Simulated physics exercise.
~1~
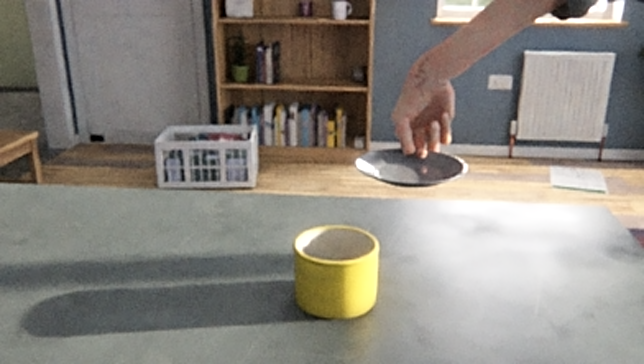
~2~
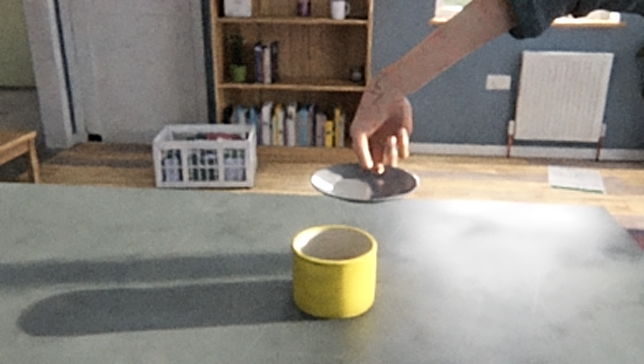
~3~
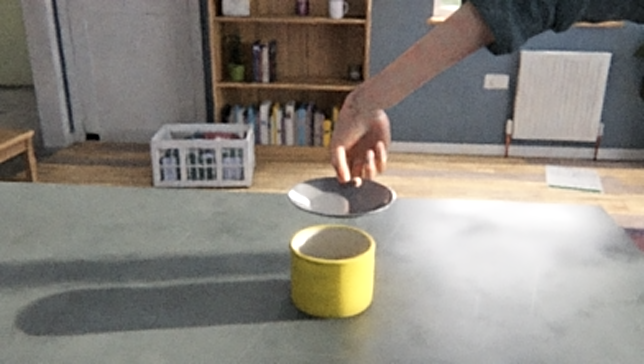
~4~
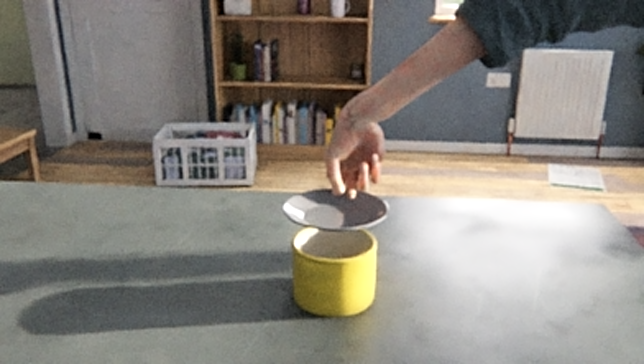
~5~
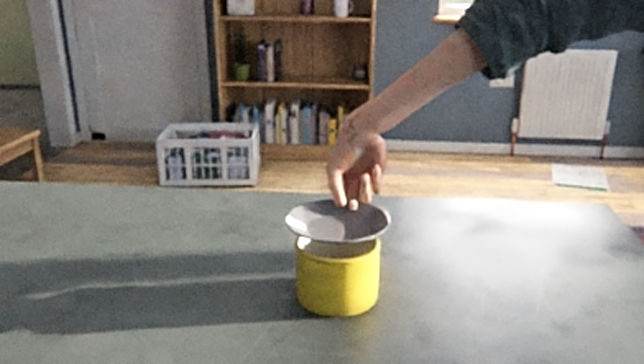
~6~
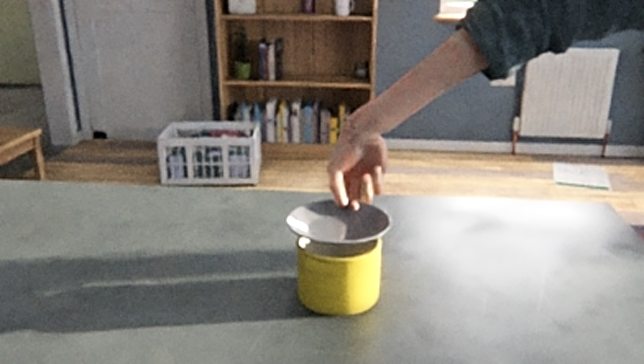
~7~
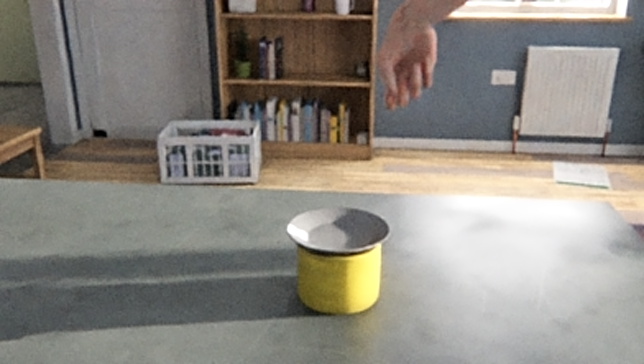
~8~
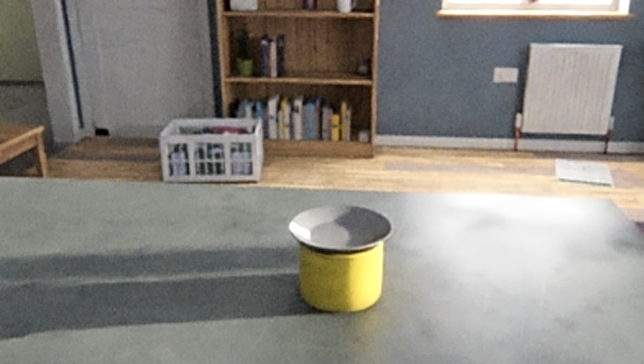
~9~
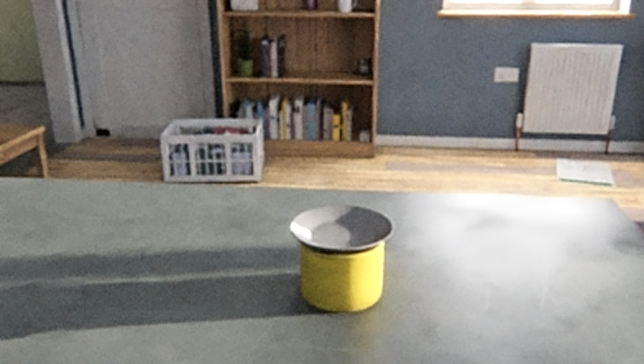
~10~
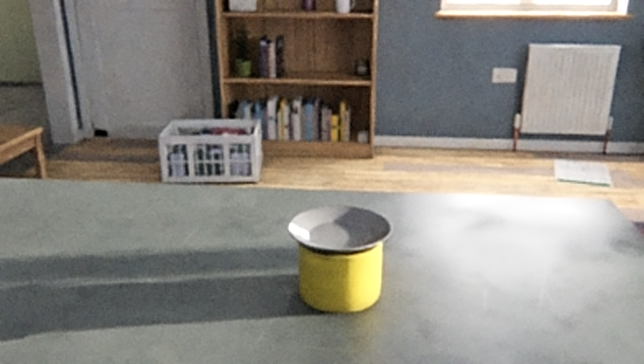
Hand lowering a grey plate leftward onto a yellow pot, letting go and withdrawing, leaving the plate resting on the rim.
